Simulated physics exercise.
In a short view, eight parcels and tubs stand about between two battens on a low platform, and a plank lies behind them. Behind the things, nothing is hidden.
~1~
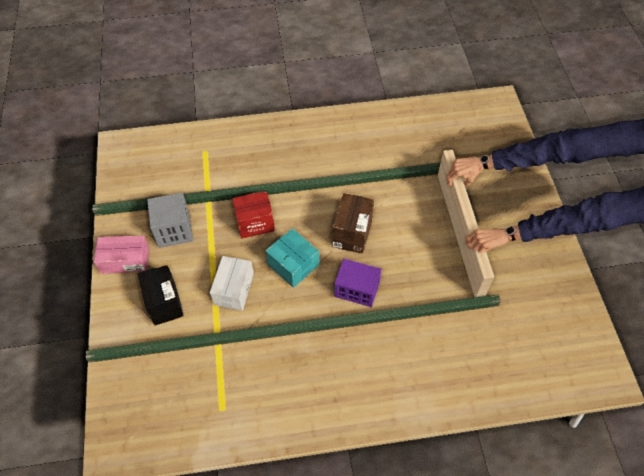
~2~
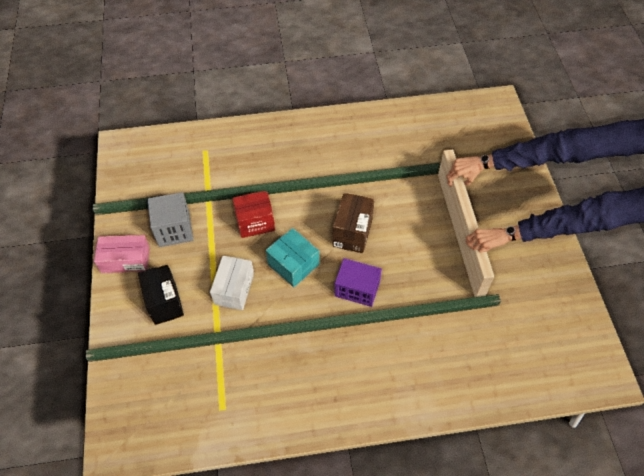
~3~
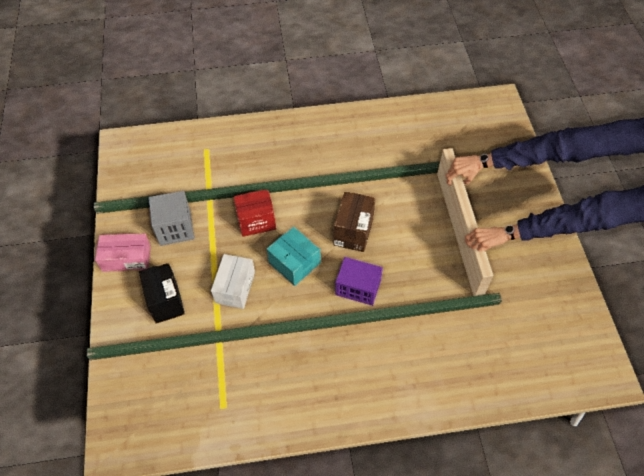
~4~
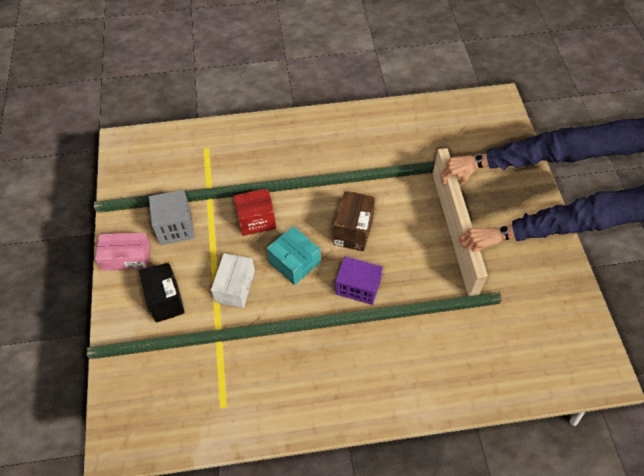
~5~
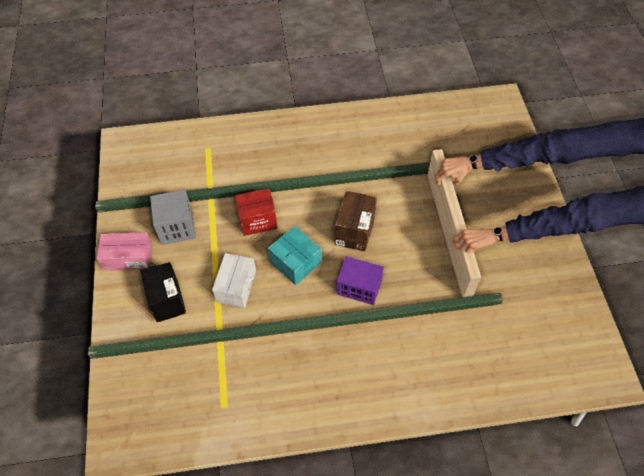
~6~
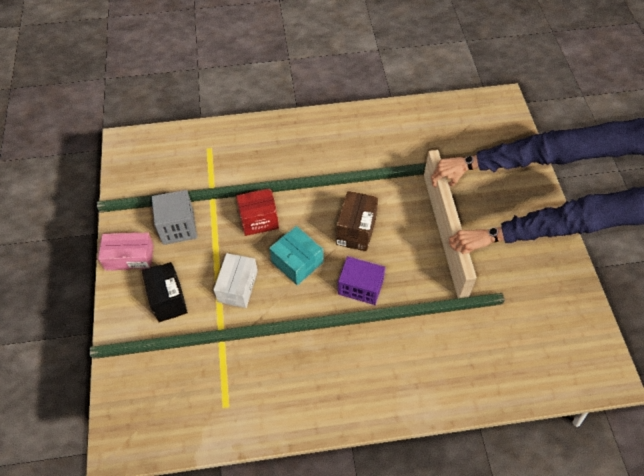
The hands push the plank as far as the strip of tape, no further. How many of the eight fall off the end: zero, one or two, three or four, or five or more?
So the tally of ones that come down is nothing, really.
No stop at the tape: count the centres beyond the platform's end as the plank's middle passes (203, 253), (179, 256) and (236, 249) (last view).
In order of the places given, that's 0, 1 and 0.
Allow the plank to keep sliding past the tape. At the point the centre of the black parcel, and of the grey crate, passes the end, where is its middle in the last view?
The middle is at (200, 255) when it's the black parcel, and at (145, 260) when it's the grey crate.
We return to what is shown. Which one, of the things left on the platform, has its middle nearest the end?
That would be the black parcel.
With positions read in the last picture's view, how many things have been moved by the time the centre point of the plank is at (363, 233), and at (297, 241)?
Tally: 2; 5.
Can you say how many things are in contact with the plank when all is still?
The count in contact is 3.
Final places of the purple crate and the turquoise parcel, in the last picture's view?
In the last picture the purple crate sits at (198, 311) while the turquoise parcel sits at (168, 280).
A little later, none off yet; pink parcel at rest near (127, 251); black parcel at rest near (165, 292); grey crate at rest near (175, 218).
When it is over, the number that fall off is zero.
